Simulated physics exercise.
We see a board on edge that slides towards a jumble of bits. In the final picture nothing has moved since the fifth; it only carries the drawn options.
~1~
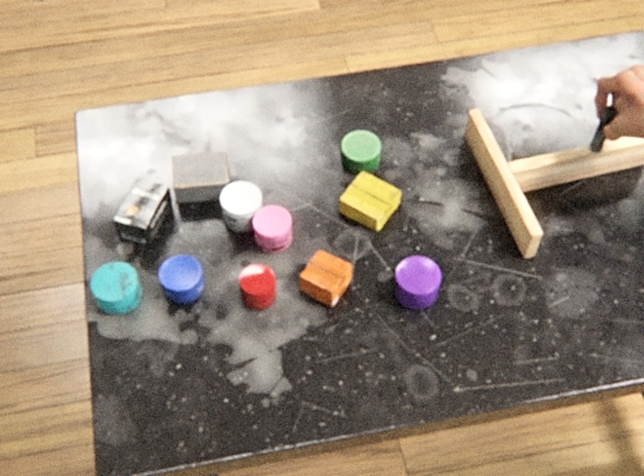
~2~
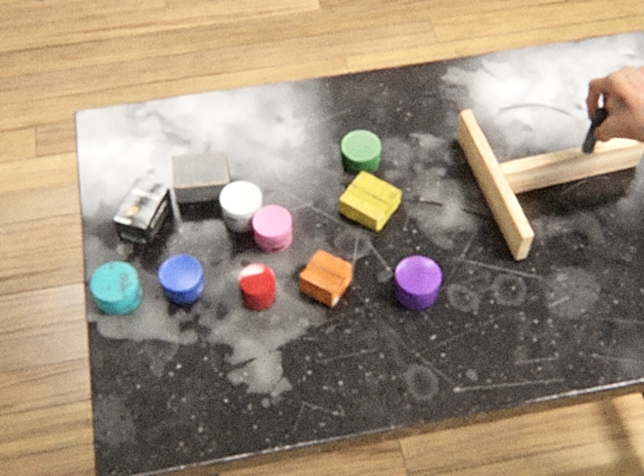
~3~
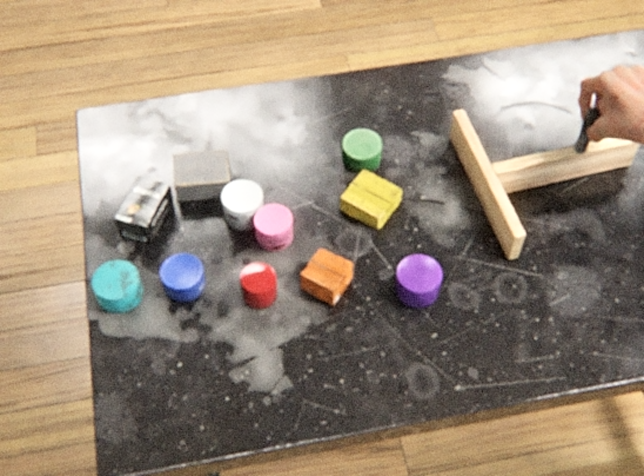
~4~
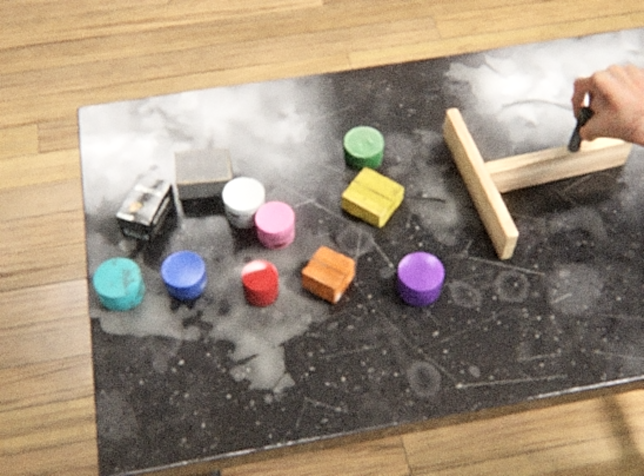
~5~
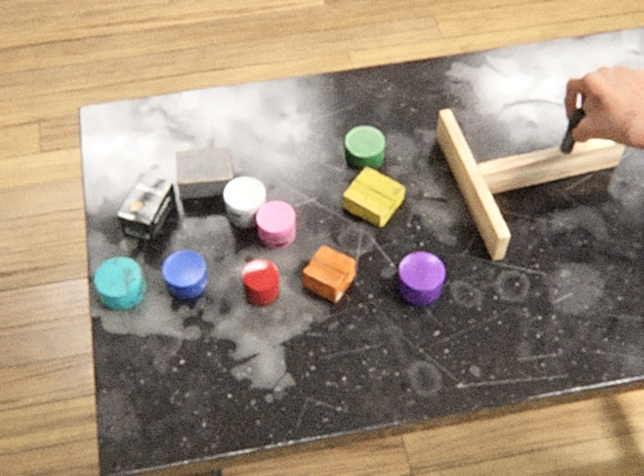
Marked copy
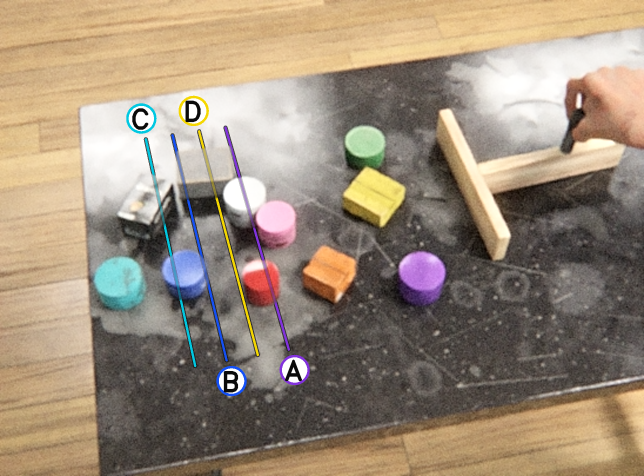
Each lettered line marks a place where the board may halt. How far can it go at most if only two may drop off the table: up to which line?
No third one falls up to C.
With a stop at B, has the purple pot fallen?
No.
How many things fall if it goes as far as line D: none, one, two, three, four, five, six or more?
By then, none.
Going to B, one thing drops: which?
The black box goes over.
On the marked copy, A at (255, 230); B at (197, 239); C at (168, 243); D at (226, 234).
Following C. Soon after the start, board (366, 187); purple pot (409, 288); green jar (321, 157).
Later, board (257, 204); black box (128, 209); grey block (170, 177).
In the end, board (168, 218); black box over the edge; grey block (86, 187); one fallen.
As for the rest, A is within the limit but short; B is within the limit but short; D is within the limit but short.
